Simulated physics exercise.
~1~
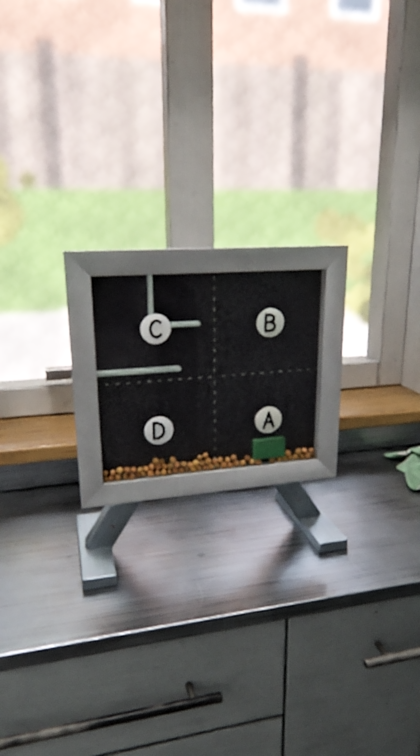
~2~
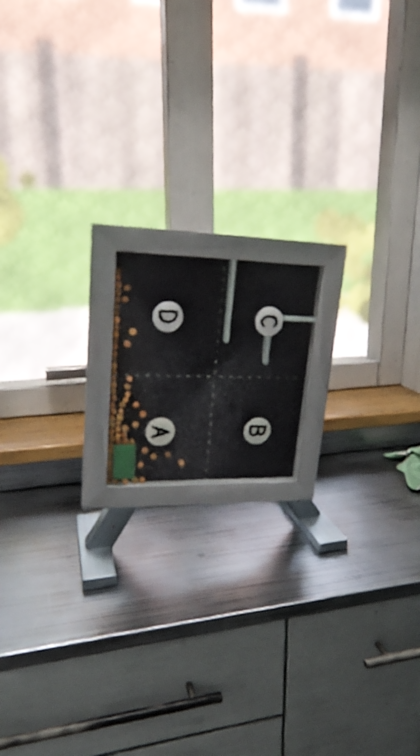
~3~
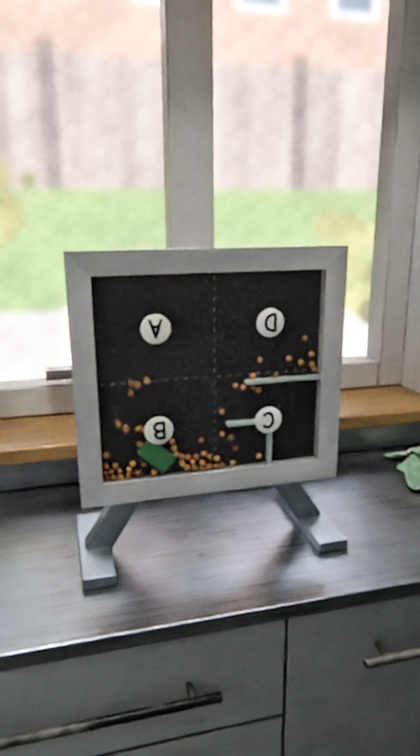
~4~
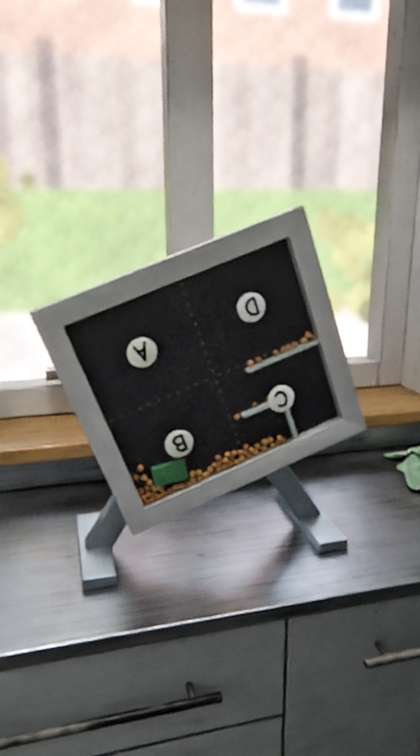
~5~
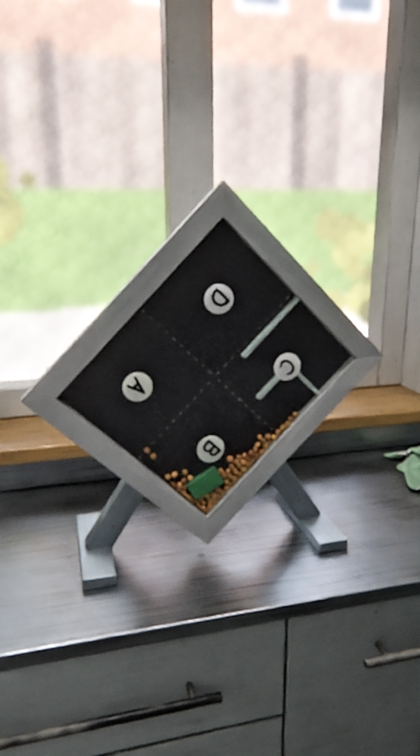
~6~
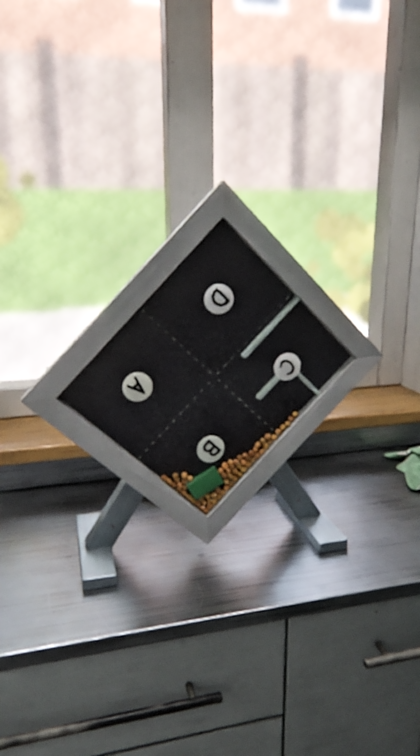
A framed black box of wooden beads and a loose green block turned clockwise on its stand until upside down, spilling the beads about, then swung partway back and stopped cornerwise, with most beads and the block settled at the bottom in quarter B.
